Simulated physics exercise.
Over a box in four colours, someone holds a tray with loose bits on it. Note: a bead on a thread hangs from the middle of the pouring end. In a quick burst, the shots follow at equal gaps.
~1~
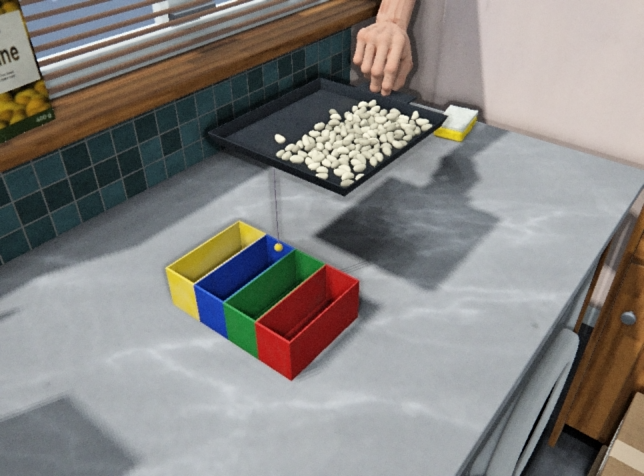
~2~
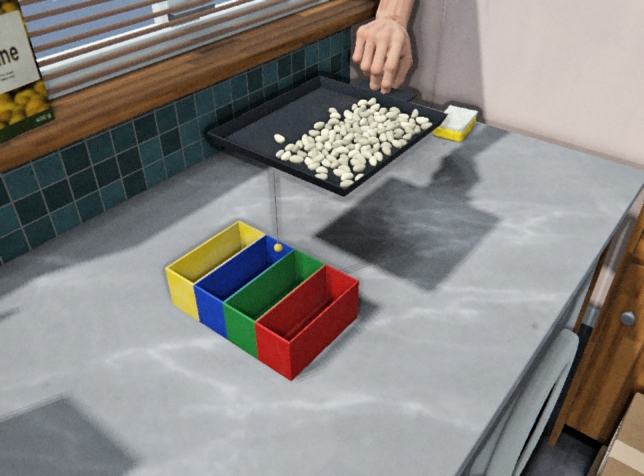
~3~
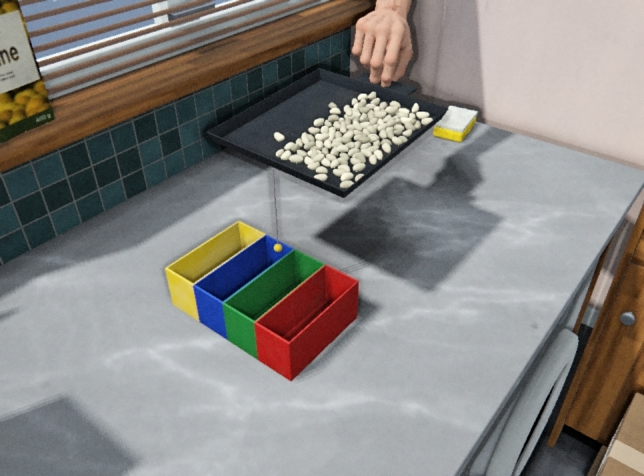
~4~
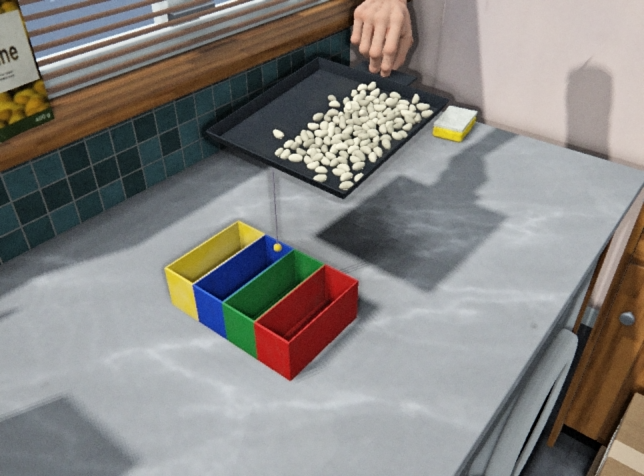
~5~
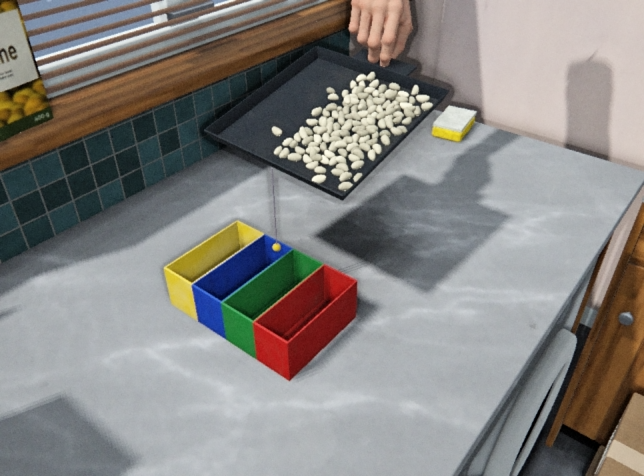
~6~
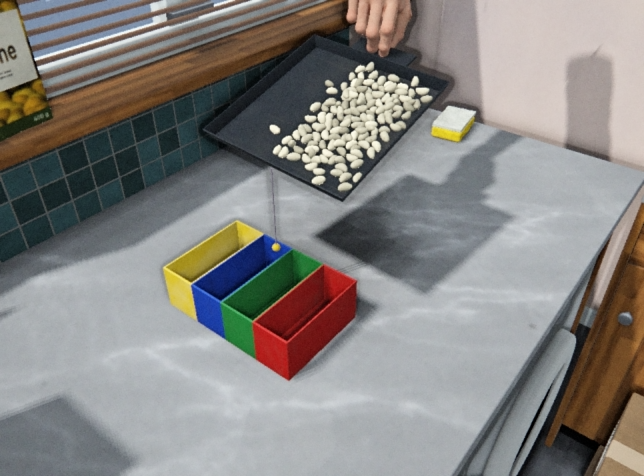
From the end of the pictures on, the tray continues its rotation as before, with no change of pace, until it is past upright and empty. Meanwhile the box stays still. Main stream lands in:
Red.
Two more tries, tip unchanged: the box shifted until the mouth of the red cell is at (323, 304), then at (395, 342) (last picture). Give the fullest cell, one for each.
For the first spot the answer is the red one, and for the second spot it is that blue cell.
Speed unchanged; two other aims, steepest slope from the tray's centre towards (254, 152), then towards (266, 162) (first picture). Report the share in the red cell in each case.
0 % then 10 %, roughly.
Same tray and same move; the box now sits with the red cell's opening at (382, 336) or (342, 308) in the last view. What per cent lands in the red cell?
0 %, 30 %.
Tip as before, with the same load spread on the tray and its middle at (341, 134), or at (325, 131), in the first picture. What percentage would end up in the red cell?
Roughly 40 % and then 40 %.
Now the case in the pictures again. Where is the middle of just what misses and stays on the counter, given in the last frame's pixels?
Around (369, 398).
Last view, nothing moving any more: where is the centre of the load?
Somewhere around (300, 334) in the last picture.
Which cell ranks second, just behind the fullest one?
Place 2: That green cell.
Shortly afterwards, tray tipped steeply; the bulk on the tray; a little falling or outside the box.
Next, tray tipped right over; a little on the tray; near a quarter in the red cell; near a quarter in the green cell; a little in the blue cell; near a third falling or outside the box.
Some moments later, tray tipped past a quarter turn; near a third in the red cell; near a quarter in the green cell; a little in the blue cell; only a few in the yellow cell; near a quarter falling or outside the box.
In the end, tray tipped past a quarter turn; near a third in the red cell; near a quarter in the green cell; a little in the blue cell; only a few in the yellow cell; near a quarter outside the box.
